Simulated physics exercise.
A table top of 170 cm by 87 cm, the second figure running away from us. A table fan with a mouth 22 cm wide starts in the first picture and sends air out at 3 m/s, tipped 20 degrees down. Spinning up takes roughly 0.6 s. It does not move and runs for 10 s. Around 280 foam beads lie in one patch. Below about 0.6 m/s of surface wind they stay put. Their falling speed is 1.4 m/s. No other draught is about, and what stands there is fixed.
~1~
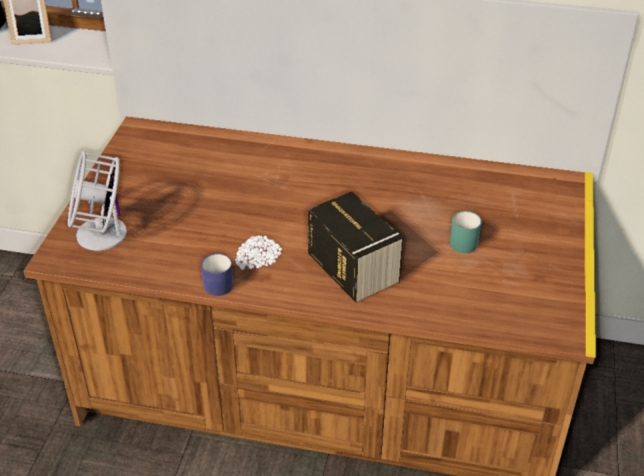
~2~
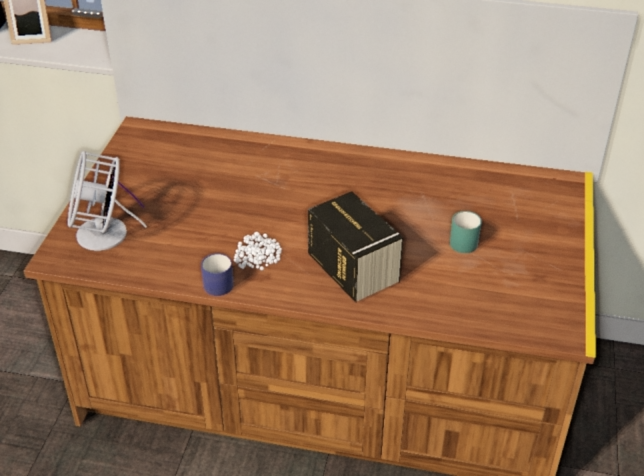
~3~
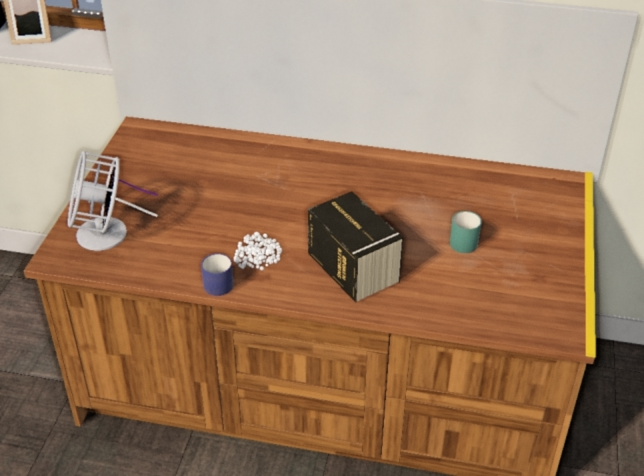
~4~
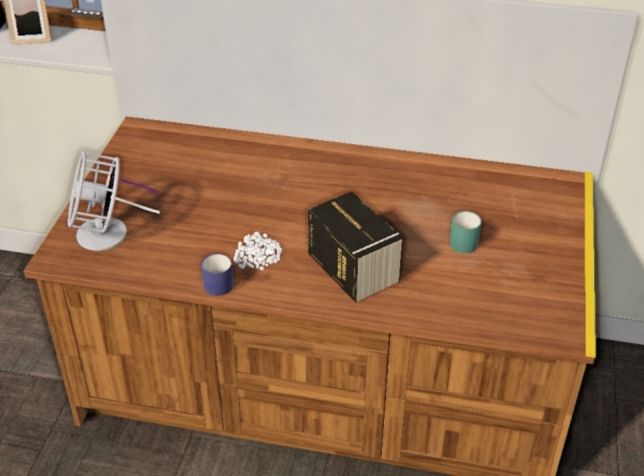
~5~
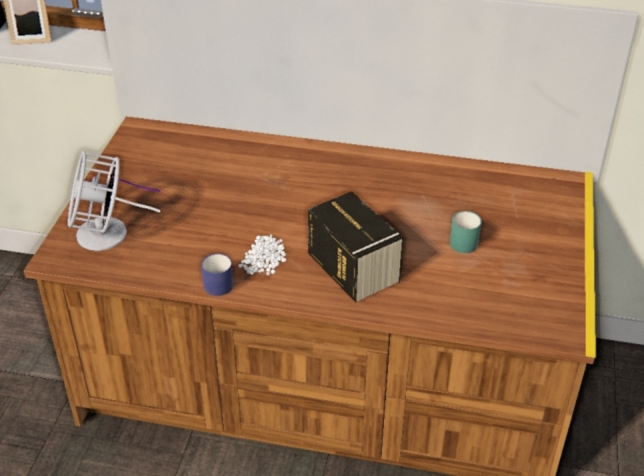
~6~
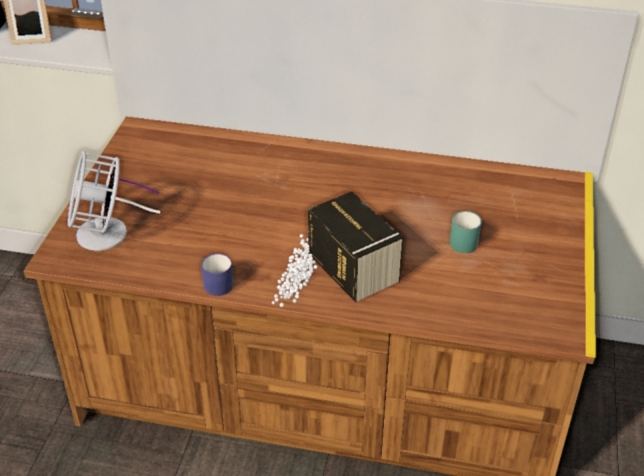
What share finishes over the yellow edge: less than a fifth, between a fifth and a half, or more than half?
Of the foam beads, under a fifth end over the yellow edge.
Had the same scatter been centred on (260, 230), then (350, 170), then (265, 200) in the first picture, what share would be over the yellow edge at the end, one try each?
In turn about 60 %, 100 %, 100 %.
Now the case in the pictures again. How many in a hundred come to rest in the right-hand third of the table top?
About 1 %.
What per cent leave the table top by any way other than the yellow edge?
About 90 %.
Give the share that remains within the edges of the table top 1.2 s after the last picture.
Near 2 %.
Then, 1.2 s after the last picture, 8 % are over the yellow edge; 97 % have settled or left.
Then, 2.4 s after the last picture, 8 % are over the yellow edge; 98 % have settled or left.
Then, 4.7 s after the last picture, 9 % are over the yellow edge; 98 % have settled or left.
Then, 9.2 s after the last picture, at the end, 9 % are over the yellow edge.
